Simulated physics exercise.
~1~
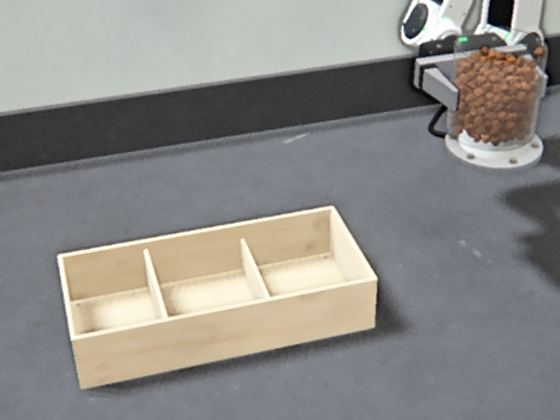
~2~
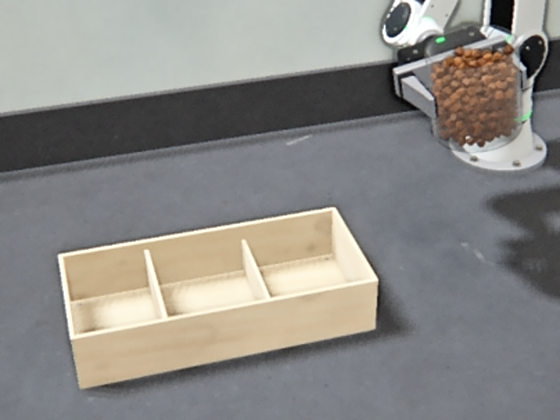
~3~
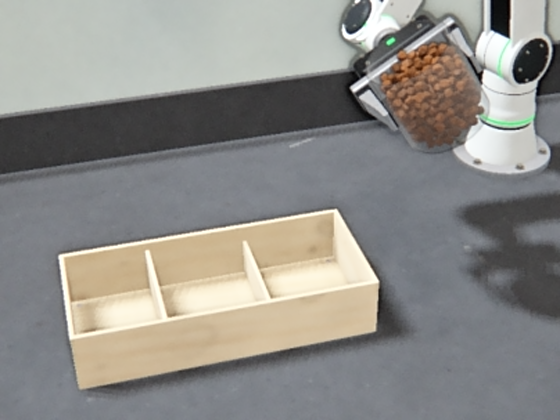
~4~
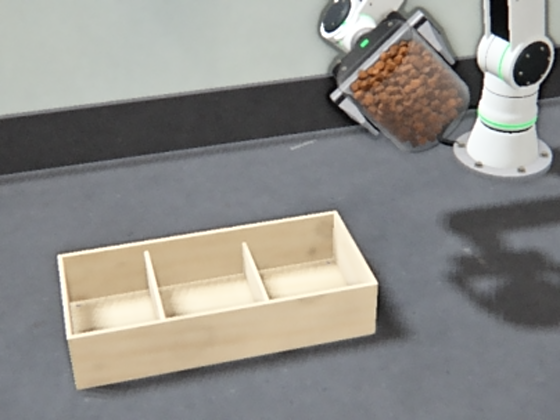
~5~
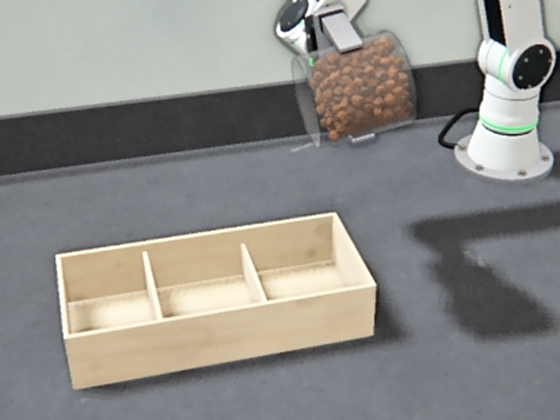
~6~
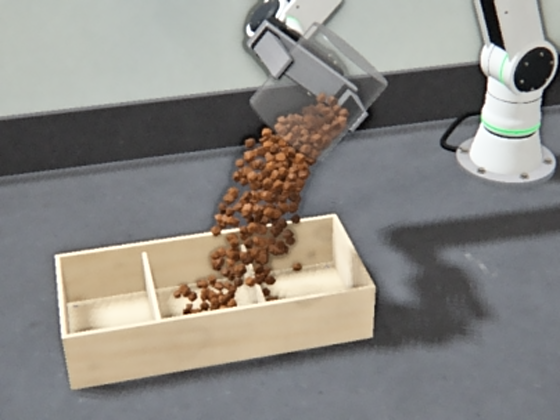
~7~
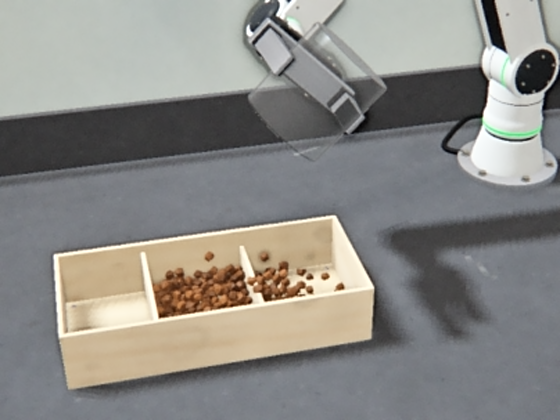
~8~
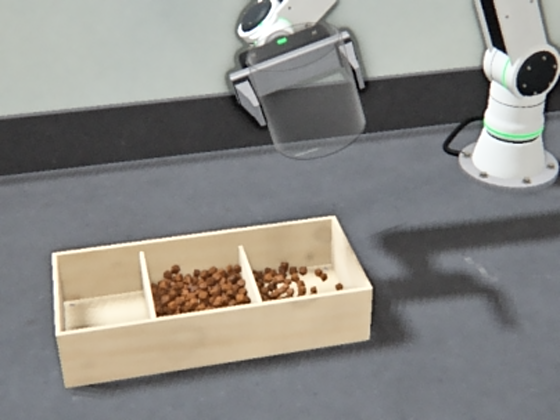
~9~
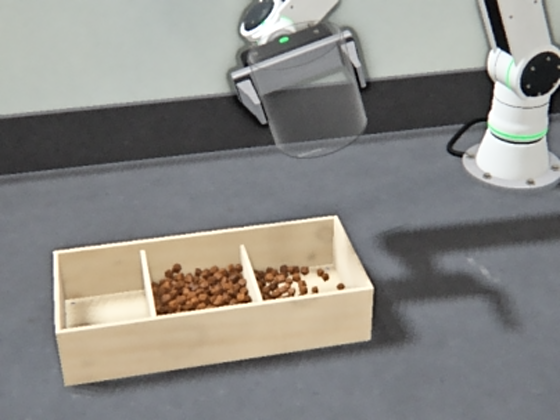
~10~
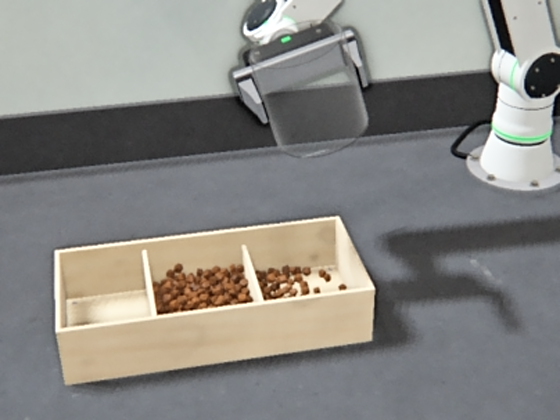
On a grey table, a robot arm tips brown pellets into a wooden box's middle and right sections.
